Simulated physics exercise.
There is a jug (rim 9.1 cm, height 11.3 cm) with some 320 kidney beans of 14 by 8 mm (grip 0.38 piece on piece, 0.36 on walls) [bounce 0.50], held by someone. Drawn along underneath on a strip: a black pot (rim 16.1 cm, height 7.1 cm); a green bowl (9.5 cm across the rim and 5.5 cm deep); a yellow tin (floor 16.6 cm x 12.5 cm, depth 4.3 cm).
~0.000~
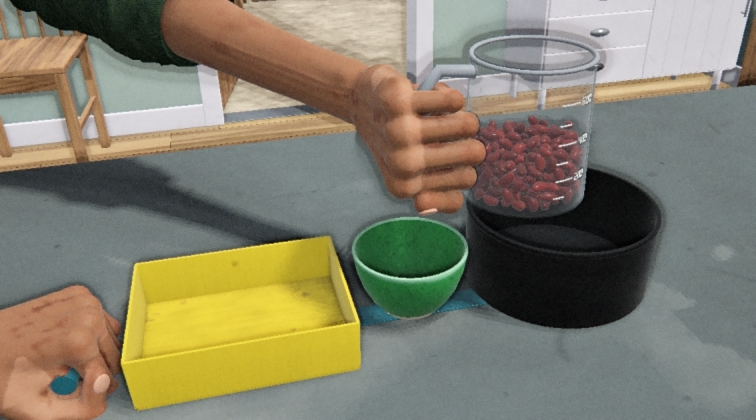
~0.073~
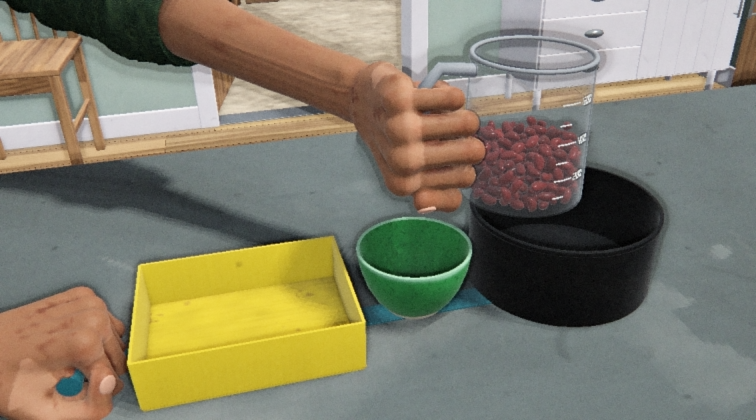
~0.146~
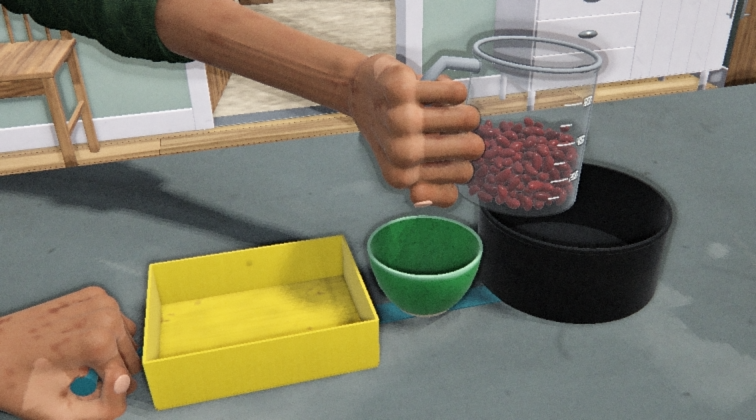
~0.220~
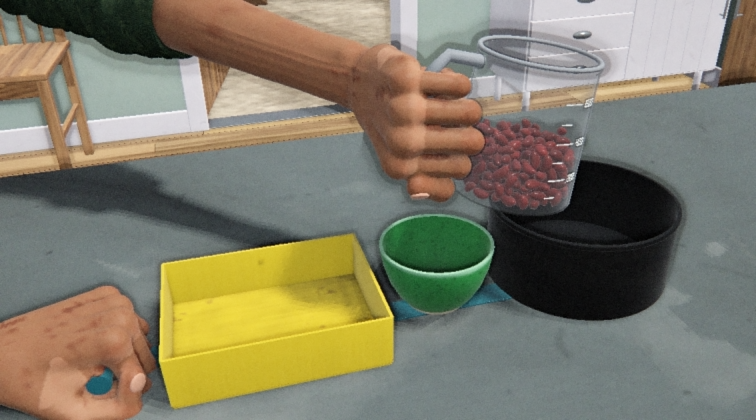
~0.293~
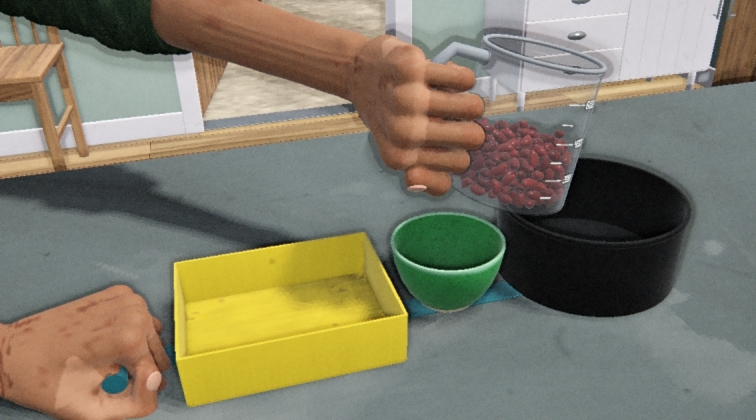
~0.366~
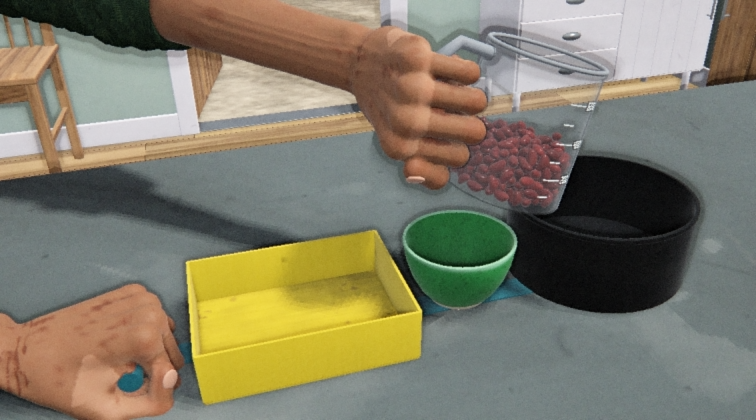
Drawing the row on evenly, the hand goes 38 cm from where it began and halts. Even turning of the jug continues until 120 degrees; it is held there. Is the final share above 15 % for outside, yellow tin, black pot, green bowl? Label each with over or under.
Labels - outside everything: Under; yellow tin: Over; black pot: Under; green bowl: Under.
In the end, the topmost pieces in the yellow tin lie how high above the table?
I'd say somewhere near 3.5 centimetres up.
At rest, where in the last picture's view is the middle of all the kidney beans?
I'd say close to (622, 253).
After 1.18 s, tilt 63 degrees; jug 100 %; middle of all pieces on or above the table near (491, 149).
After 1.85 s, tilt 100 degrees; jug 100 %; middle of all pieces on or above the table near (495, 141).
After 2.47 s, tilt 120 degrees; yellow tin 75 %, jug 20 %; middle of all pieces on or above the table near (591, 232).
After 3.07 s, tilt 120 degrees; yellow tin 100 %; middle of all pieces on or above the table near (628, 250).
In the end, at 3.3 s, yellow tin 100 %, green bowl 0 %, outside 0 %, jug 0 %, black pot 0 %.
